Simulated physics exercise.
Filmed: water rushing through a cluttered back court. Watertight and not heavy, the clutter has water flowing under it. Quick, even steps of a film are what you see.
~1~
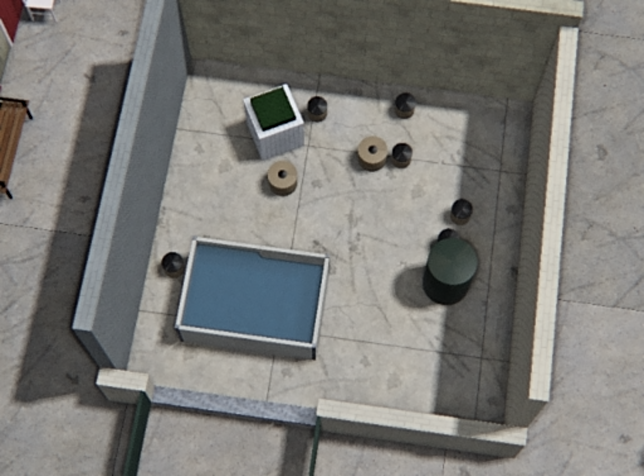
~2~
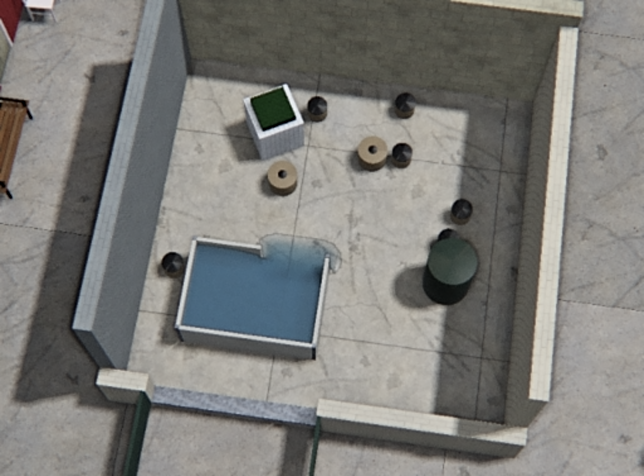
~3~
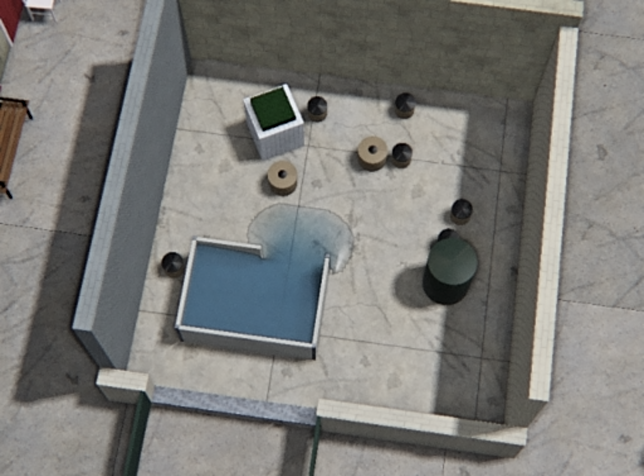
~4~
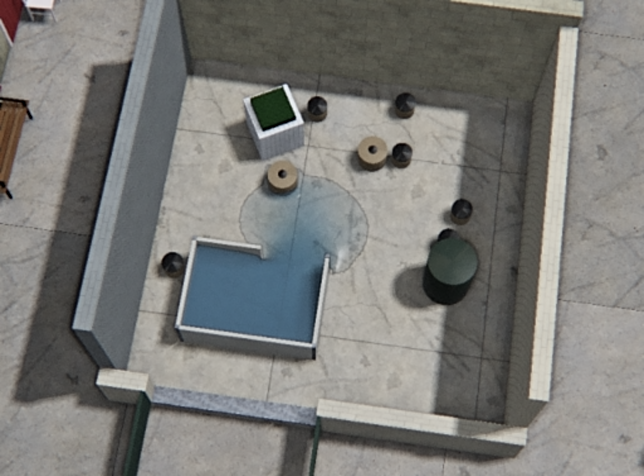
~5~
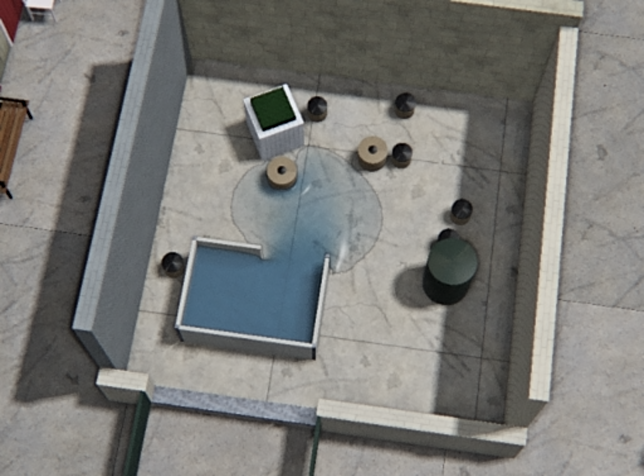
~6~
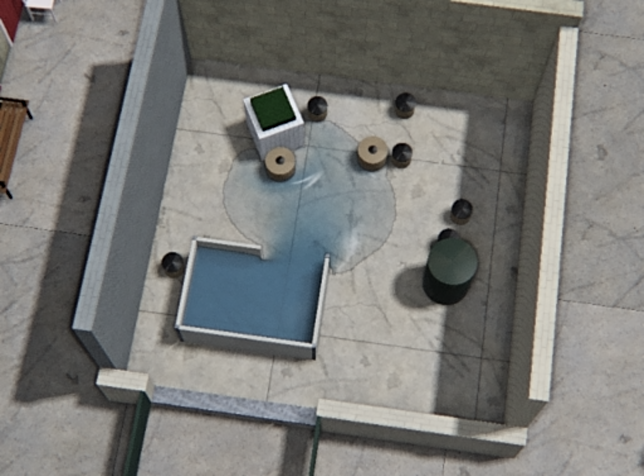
In a walled court, water spreads from a breached tank, then nudges a tan tub slightly.
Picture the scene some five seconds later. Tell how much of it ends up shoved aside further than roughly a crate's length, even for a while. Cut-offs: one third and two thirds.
The result is a share of two thirds and over.
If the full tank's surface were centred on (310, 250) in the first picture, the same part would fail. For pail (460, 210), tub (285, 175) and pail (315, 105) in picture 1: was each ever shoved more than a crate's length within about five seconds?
In turn: That far or more, short of that, swept aside.
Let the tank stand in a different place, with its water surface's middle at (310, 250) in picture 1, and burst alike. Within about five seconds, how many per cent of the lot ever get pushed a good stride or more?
I'd put it close to 90 percent.
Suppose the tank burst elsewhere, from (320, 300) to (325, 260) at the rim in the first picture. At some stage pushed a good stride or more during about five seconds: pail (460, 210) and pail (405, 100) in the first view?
Taking them in turn: Distance reached and distance reached.
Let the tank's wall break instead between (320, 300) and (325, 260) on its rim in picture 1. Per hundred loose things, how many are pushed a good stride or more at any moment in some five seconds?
It comes to some 40 per cent.
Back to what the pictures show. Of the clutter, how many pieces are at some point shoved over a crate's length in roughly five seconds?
I make it 8.
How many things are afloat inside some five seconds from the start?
Tally: 5.
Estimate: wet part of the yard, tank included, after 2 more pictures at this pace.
Estimate: About 30 %.
A moment on, 1 of 8 are well off their spots; 0 afloat.
Next, 6 of 8 are well off their spots; 4 afloat.
Later, 6 of 8 are well off their spots; 6 afloat.
In the end, 8 of 8 are well off their spots, and 8 have been at some point; 5 afloat.
